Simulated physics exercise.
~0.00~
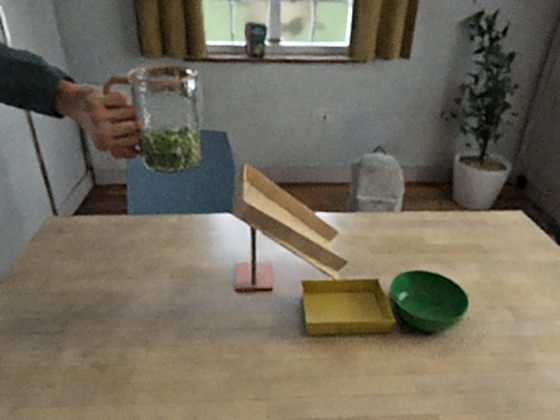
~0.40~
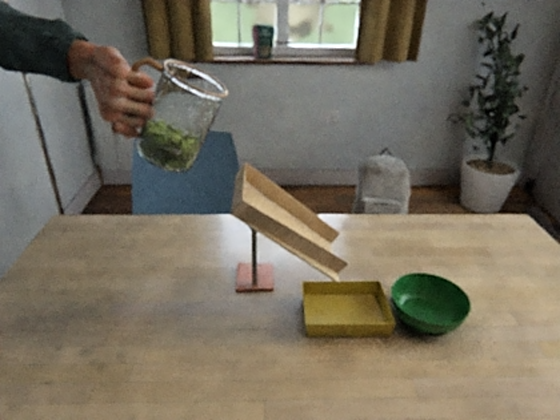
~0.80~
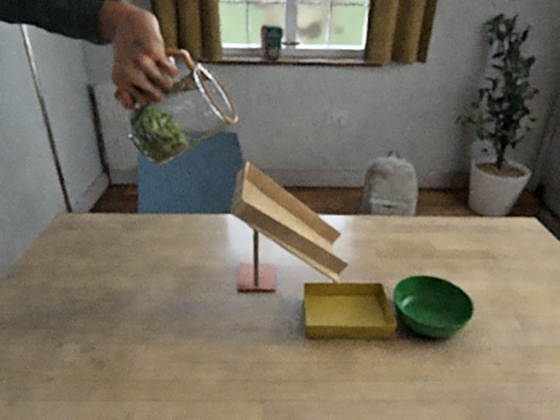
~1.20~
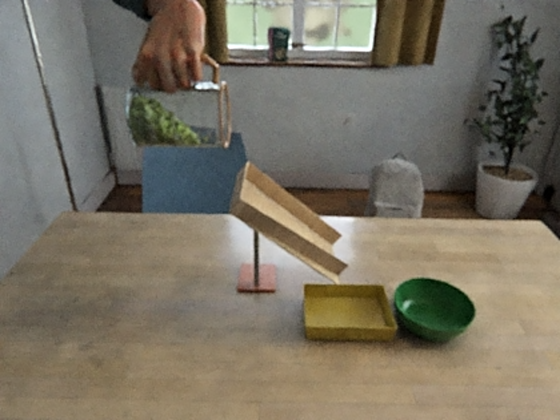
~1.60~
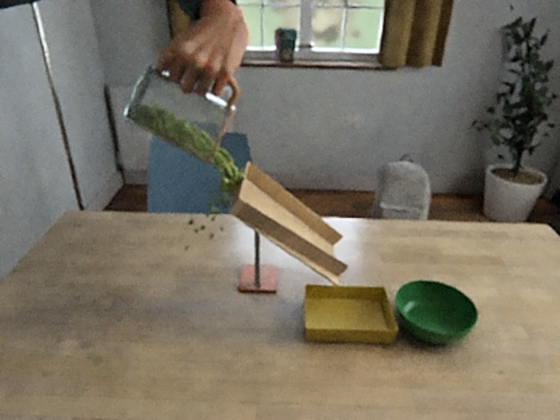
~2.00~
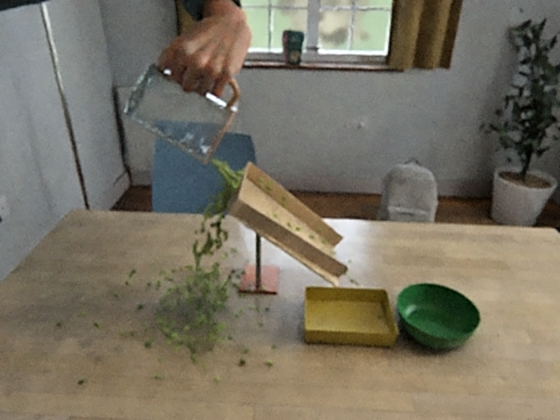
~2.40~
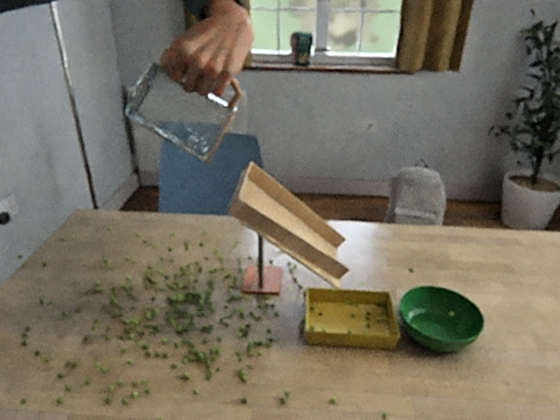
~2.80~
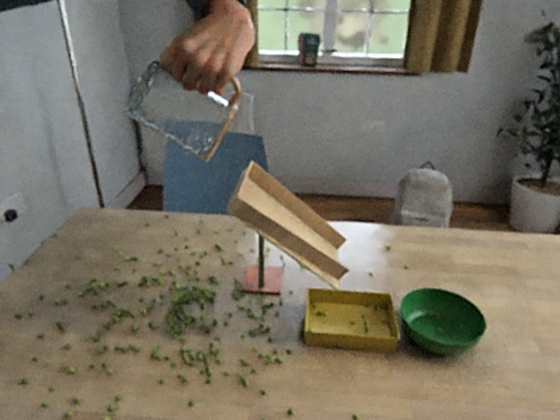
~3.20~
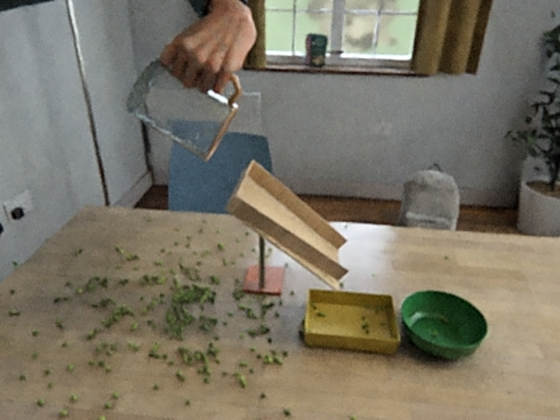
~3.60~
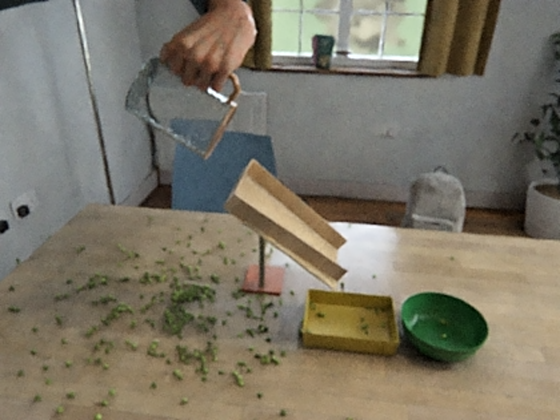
On a pale wooden table in a grey room with a window, a wooden chute on a stand slopes down to the right toward a yellow tin, with a green bowl beside it. At the left, a hand holds a glass jug of small green pieces above the table. The hand moves the jug right and tips it until the pieces pour onto the chute's upper end. Many spill off the near end and scatter across the table, while a few slide down into the tin. The hand keeps holding the emptied jug tilted, and the pieces lie still, mostly strewn over the tabletop.
